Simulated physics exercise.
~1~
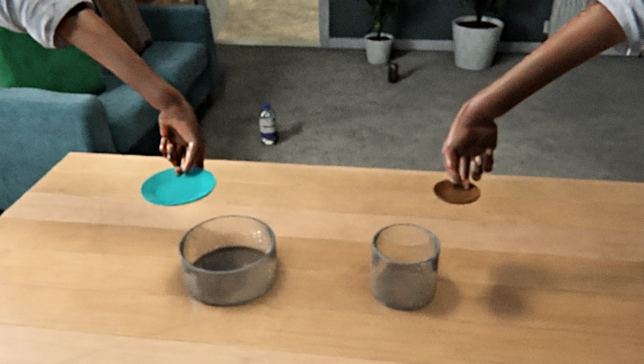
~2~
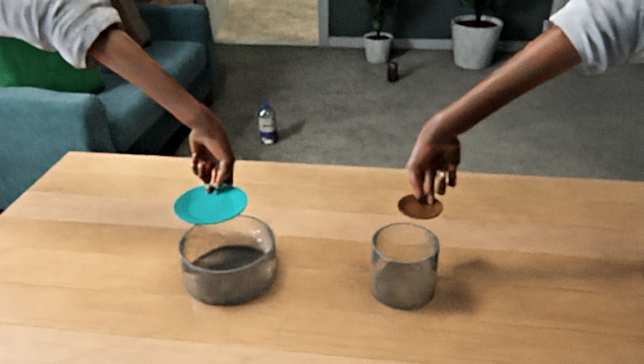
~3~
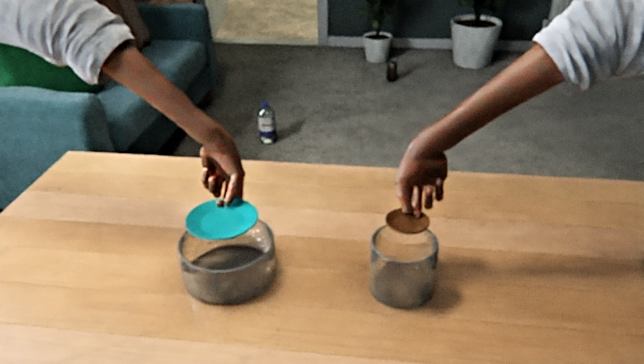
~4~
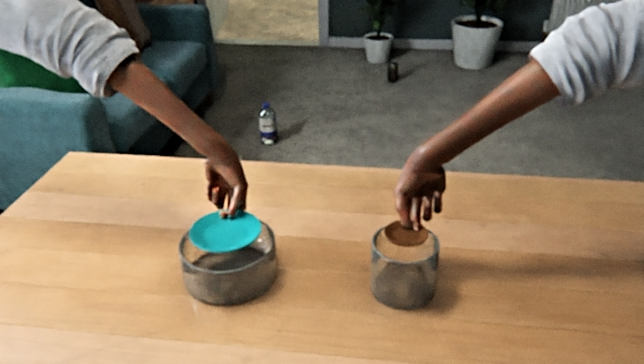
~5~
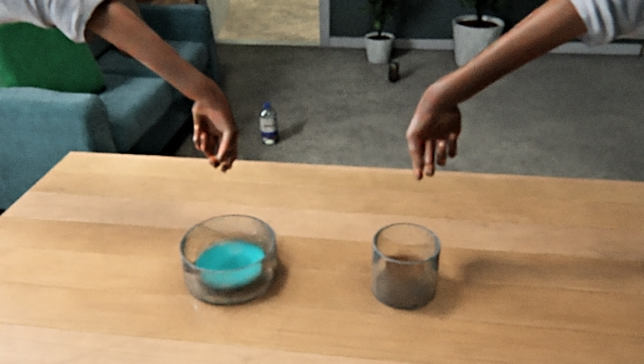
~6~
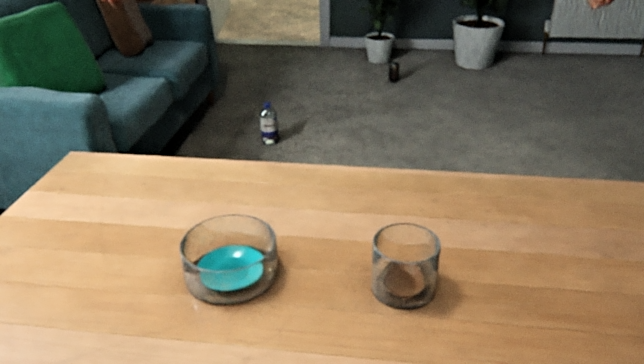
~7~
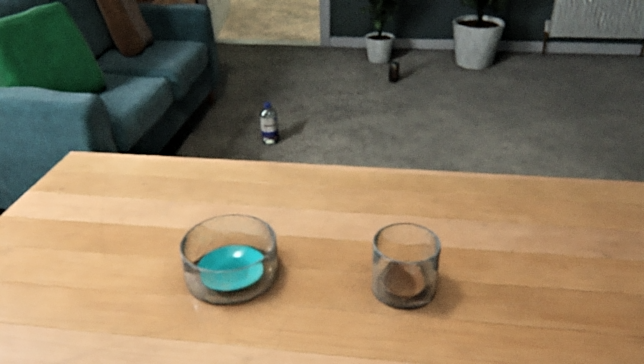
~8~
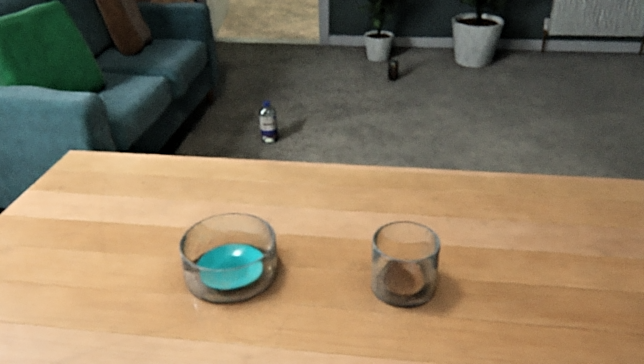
The video shows two hands holding a turquoise plate and a small brown saucer above two glass containers on a wooden table, lowering them to the openings and letting go. Both drop inside, the hands withdraw, and the plate rests in the left container, the saucer in the right.
